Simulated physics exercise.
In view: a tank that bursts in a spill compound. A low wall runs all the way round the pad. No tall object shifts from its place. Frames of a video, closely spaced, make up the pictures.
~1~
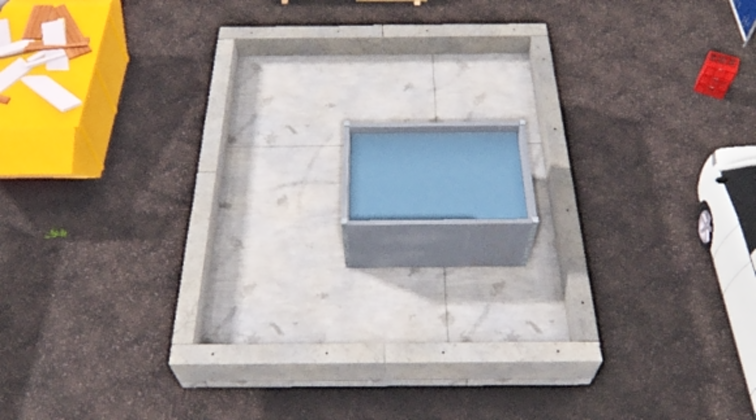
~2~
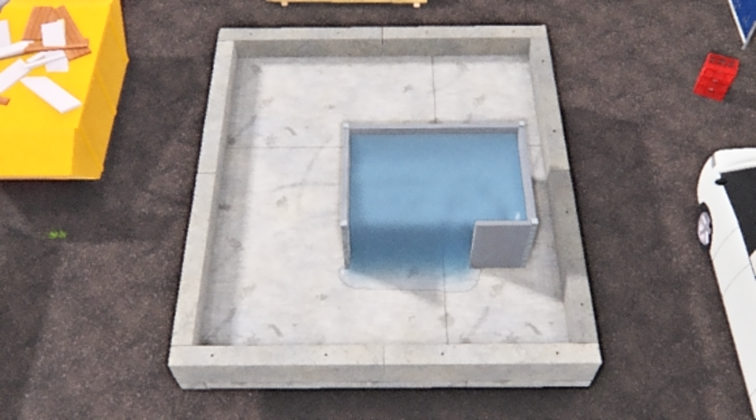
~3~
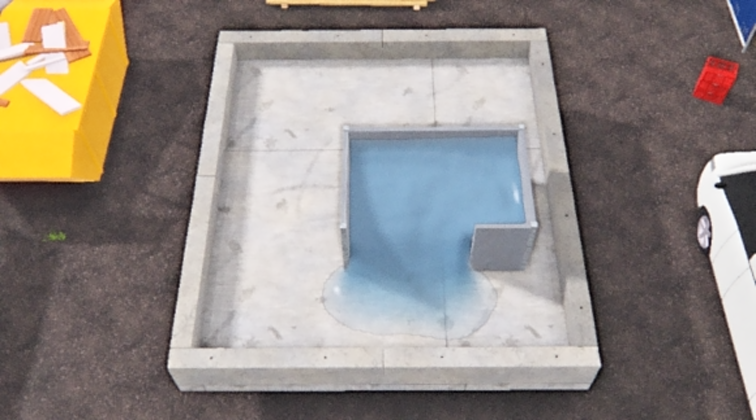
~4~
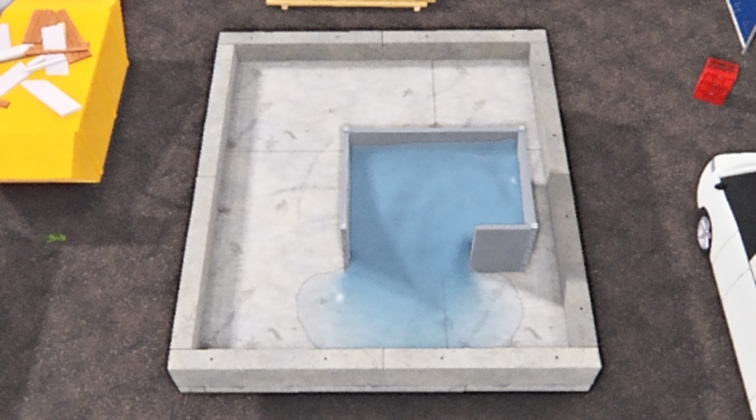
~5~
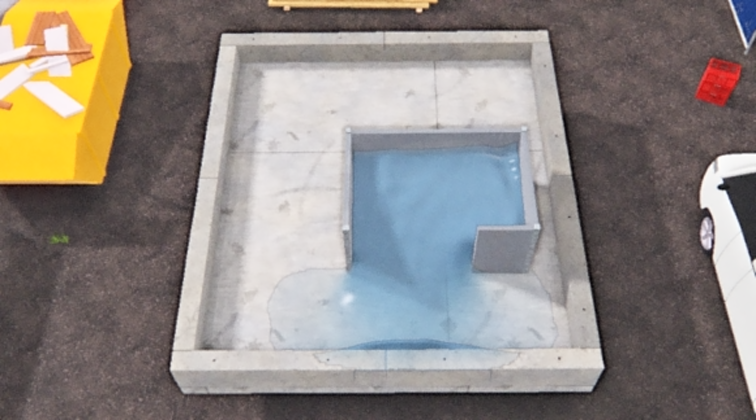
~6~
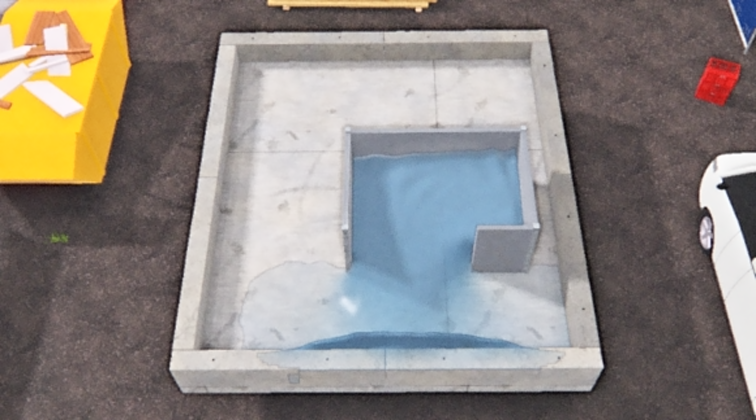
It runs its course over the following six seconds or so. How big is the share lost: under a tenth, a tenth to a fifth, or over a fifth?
The share lost is a tenth to a fifth.
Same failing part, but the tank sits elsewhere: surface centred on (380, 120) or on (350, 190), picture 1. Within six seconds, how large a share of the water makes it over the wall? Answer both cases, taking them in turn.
8 and 20 per cent.
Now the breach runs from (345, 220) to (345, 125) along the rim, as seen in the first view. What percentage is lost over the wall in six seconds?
Close to 8 percent, I'd say.
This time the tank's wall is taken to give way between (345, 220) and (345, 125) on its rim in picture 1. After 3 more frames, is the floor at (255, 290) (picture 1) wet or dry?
Verdict: Awash.
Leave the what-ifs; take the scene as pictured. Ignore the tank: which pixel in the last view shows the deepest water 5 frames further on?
About (390, 361).
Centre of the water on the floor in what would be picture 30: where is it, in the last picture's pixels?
I'd point to (385, 213).
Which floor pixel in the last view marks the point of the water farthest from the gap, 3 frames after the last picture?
Roughly (202, 362).
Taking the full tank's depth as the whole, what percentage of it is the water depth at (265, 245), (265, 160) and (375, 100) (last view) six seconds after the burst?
Taking the places in turn, I get roughly 10, 6 and 16 percent.
A moment on, water covers 25 % of the floor; the low wall has let 1 % over.
Next, water covers 30 % of the floor; the low wall has let 7 % over.
Then, water covers 60 % of the floor; the low wall has let 12 % over.
Later, water covers 75 % of the floor; the low wall has let 13 % over.
In the end, water covers 85 % of the floor; the low wall has let 13 % over.
